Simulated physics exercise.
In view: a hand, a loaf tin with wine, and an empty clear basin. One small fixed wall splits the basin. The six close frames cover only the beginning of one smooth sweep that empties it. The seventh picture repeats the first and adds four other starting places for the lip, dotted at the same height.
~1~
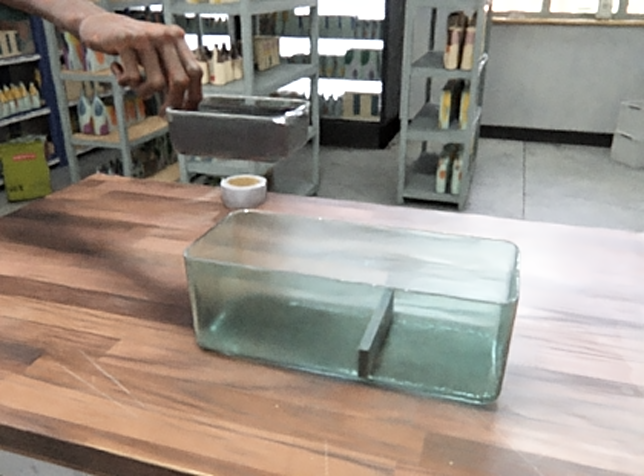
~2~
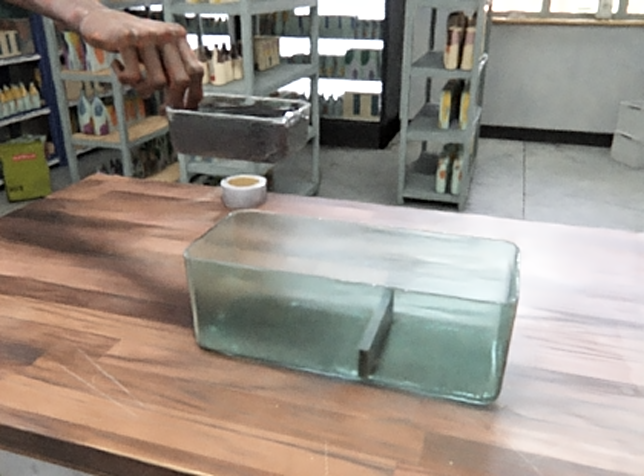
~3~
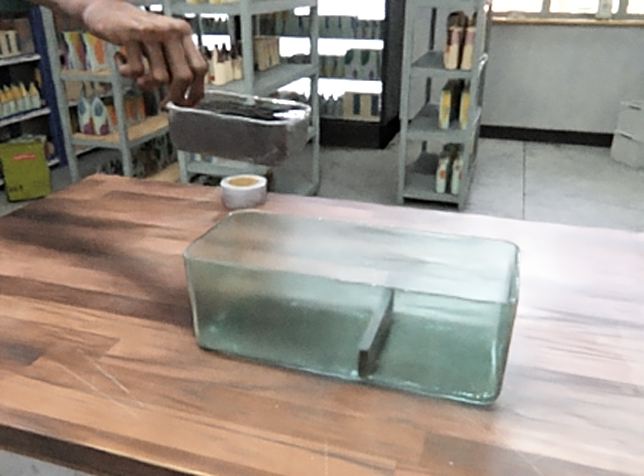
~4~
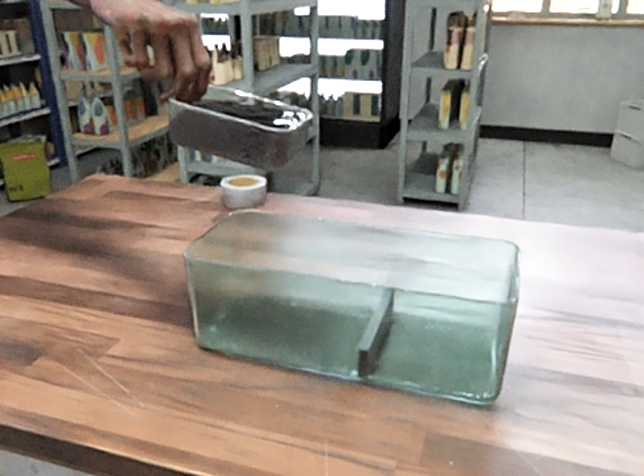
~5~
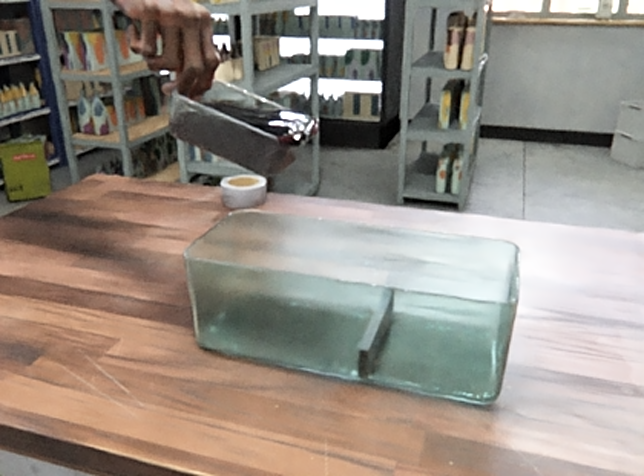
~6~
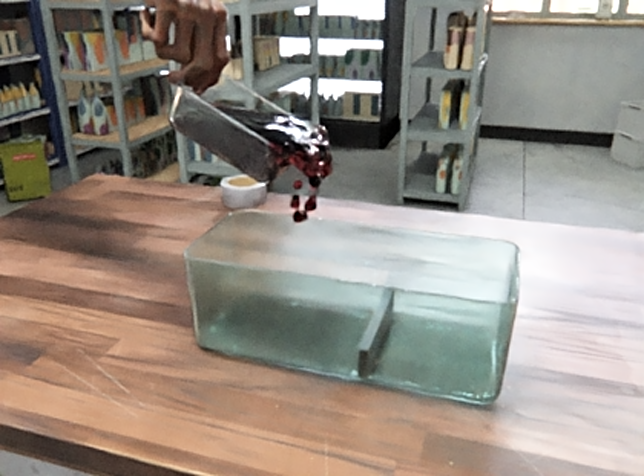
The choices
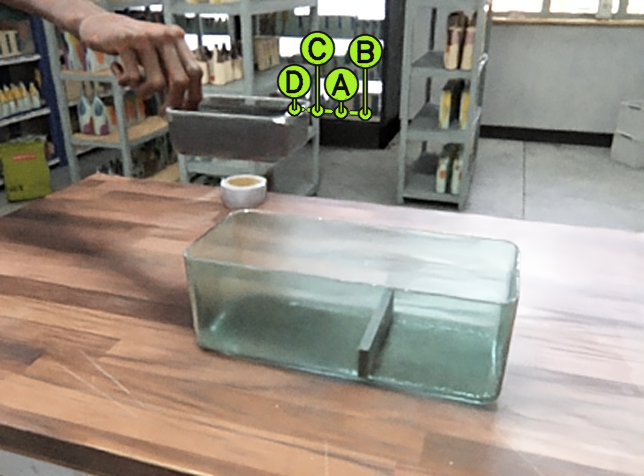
A hand holds a clear, loaf-shaped container of dark wine level above a wooden table, behind an empty clear basin with a low divider inside. The hand gradually tilts the container down to the right, and the wine slides to the lip, then spills over it in dark red drops above the basin.
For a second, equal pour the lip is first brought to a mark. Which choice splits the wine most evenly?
Choose C.
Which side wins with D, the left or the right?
More ends on the left.
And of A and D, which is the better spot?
It is A.
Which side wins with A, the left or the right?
More ends on the right.
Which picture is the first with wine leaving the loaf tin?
In picture 5.
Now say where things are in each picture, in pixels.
Upright, lip at (297, 109); basin from (198, 342) to (500, 400); top of the wall at (378, 315); nothing has left yet, in the first frame.
Upright, lip at (297, 110); nothing has left yet, in the second frame.
Tipped about 5°, lip at (298, 114); nothing has left yet, in the third frame.
Tipped about 11°, lip at (300, 121); nothing has left yet, in the fourth frame.
Tipped about 19°, lip at (300, 130); wine is over the lip, down to (305, 138), in the fifth frame.
Tipped about 28°, lip at (300, 140); wine is over the lip, down to (306, 218), in the sixth frame.
In lime, A at (341, 112); B at (365, 113); C at (317, 110); D at (294, 109).
Choosing A, about 28 % ends left of the wall and 71 % right of it.
Choosing B, about 21 % ends left of the wall and 78 % right of it.
Choosing C, about 50 % ends left of the wall and 50 % right of it.
Choosing D, about 94 % ends left of the wall and 5 % right of it.
